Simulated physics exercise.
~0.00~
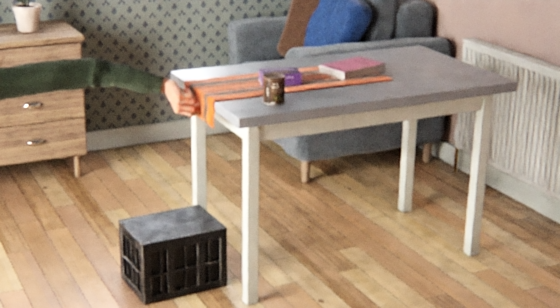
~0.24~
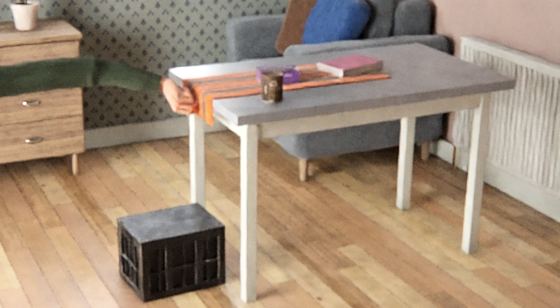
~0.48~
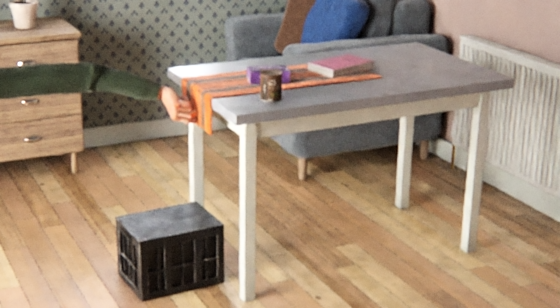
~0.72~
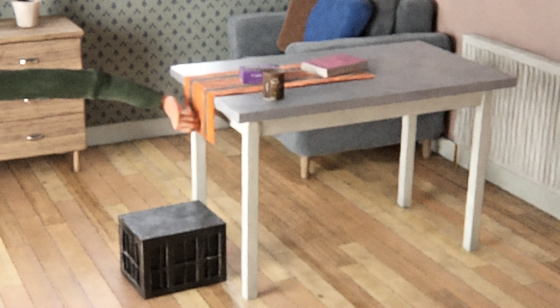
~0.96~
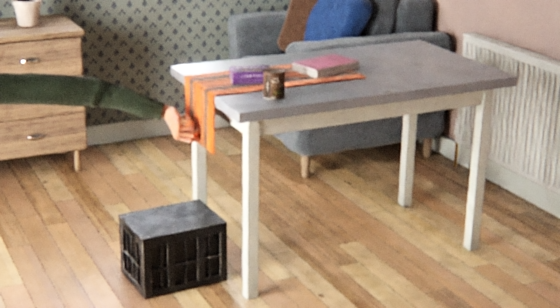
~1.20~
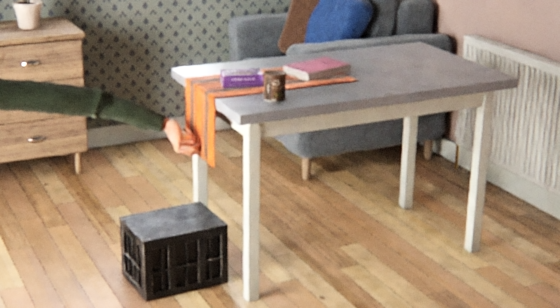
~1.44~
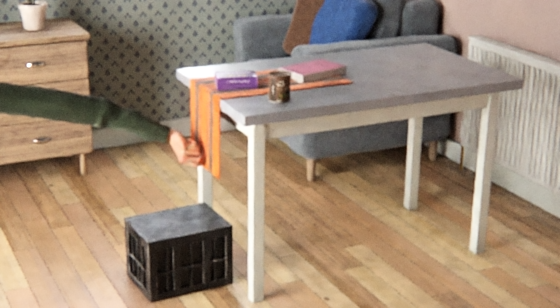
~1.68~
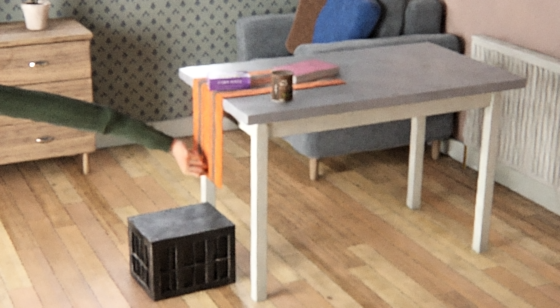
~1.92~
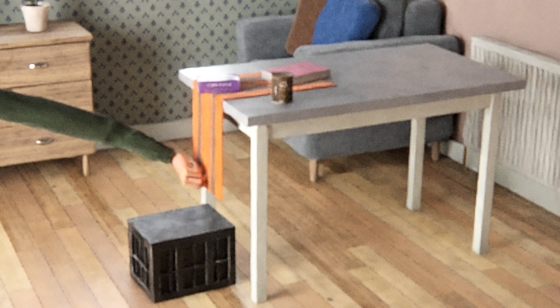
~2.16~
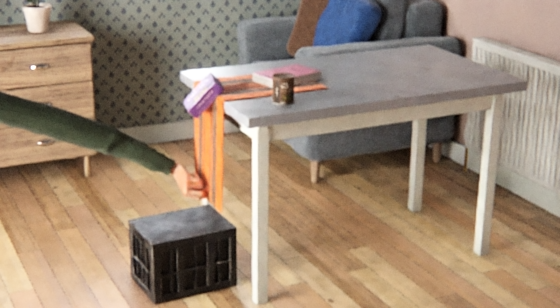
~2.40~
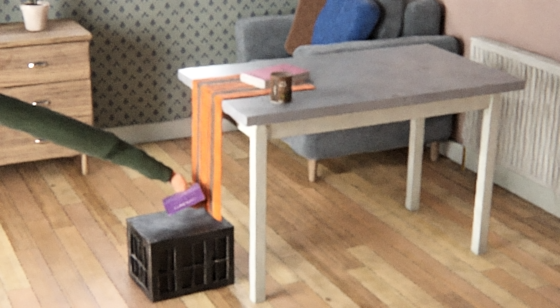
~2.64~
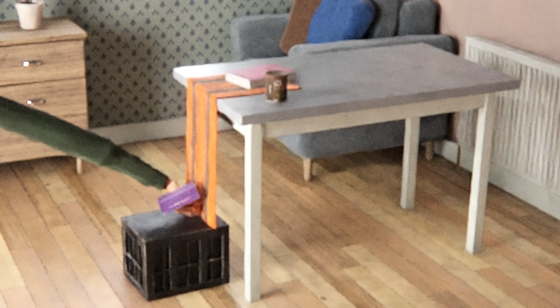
Orange scarf being pulled down off a table end by a hand, carrying a purple packet over the edge onto a black crate.
